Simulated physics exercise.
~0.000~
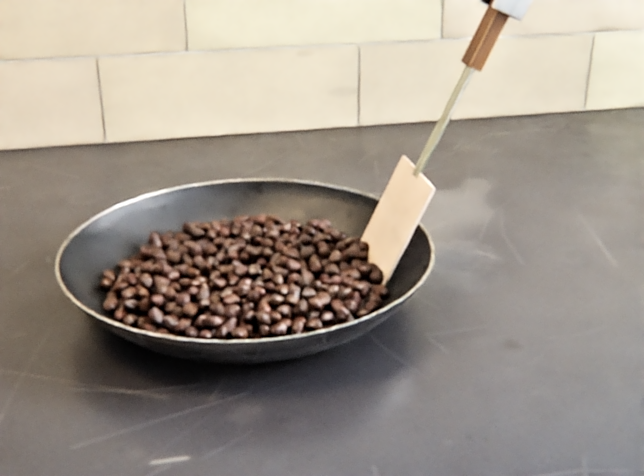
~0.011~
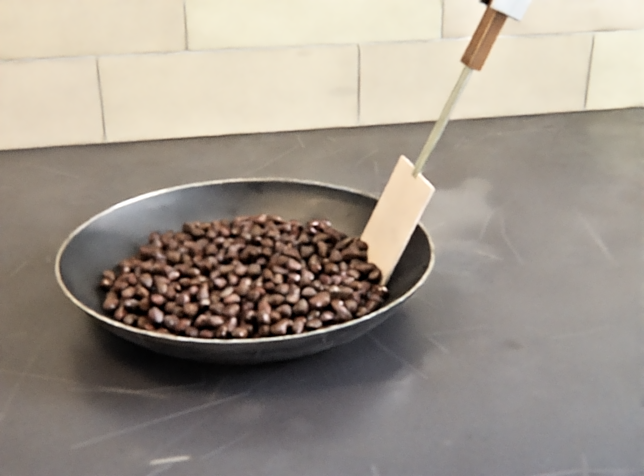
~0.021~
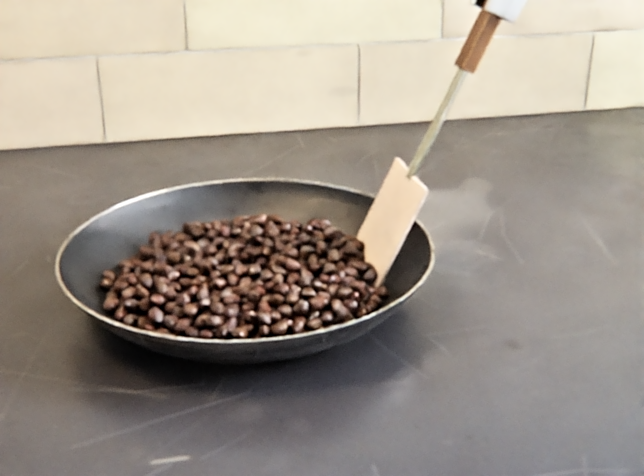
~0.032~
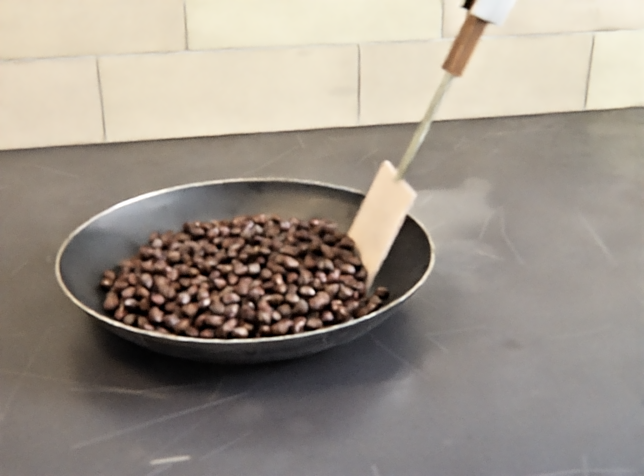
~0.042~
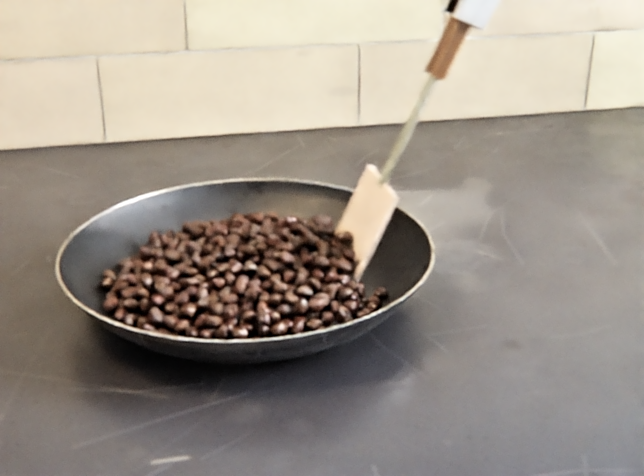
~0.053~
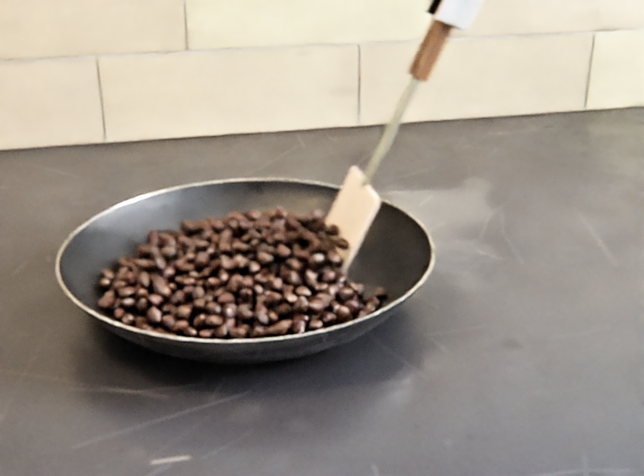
A wooden paddle moving left from the right side of a frying pan, pushing dark dried beans into a slightly higher heap.
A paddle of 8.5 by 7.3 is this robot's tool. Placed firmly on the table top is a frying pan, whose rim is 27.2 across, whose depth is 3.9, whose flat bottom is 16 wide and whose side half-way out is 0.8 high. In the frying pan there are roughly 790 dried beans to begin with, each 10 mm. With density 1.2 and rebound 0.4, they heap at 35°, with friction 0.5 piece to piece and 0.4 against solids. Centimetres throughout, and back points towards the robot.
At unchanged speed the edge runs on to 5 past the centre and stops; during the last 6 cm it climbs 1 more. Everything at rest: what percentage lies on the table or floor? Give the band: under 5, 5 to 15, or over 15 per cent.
5 to 15 per cent.
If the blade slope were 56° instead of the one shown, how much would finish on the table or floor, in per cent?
It would be near 5 per cent.
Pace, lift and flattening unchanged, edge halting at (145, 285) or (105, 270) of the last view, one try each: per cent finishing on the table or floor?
I'd say roughly 20 per cent, then roughly 35 per cent.
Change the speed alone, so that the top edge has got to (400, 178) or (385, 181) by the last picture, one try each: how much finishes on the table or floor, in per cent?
Around 0 per cent, then around 5 per cent.
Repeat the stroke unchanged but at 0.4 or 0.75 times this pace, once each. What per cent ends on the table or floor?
0 and 5 %.
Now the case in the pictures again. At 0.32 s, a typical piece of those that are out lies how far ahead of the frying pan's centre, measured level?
18 cm.
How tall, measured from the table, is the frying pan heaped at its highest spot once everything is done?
Peak at rest, approximately 5.5 centimetres.
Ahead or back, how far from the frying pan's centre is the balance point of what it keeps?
Roughly 4.5 centimetres ahead.
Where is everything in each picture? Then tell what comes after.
In the first picture, paddle top edge at (418, 171), sloping 65°; upper third of the load around (254, 265), from x 105 to 380, top at y 220; 788 in the frying pan.
In the second picture, paddle top edge at (417, 172), sloping 65°; upper third of the load around (254, 265), from x 105 to 380, top at y 220.
In the third picture, paddle top edge at (412, 174), sloping 65°; upper third of the load around (255, 265), from x 105 to 380, top at y 220.
In the fourth picture, paddle top edge at (399, 177), sloping 65°; upper third of the load around (257, 262), from x 105 to 380, top at y 220.
In the fifth picture, paddle top edge at (383, 181), sloping 65°; upper third of the load around (262, 260), from x 105 to 380, top at y 215.
In the sixth picture, paddle top edge at (366, 183), sloping 65°; upper third of the load around (257, 256), from x 105 to 380, top at y 215; 788 in the frying pan.
By 0.08 s, sloping 65°, highest piece 7 above the table; 788 in the frying pan.
By 0.10 s, sloping 65°, highest piece 9 above the table; 788 in the frying pan.
By 0.32 s, sloping 65°, highest piece 5 above the table; 726 in the frying pan, 56 on the table or floor, 6 on the blade or in flight.
By 1.37 s, sloping 65°, highest piece 5 above the table; 723 in the frying pan, 65 on the table or floor.
Final count, 723 in the frying pan, 65 on the table or floor. That is 8 % on the table or floor.
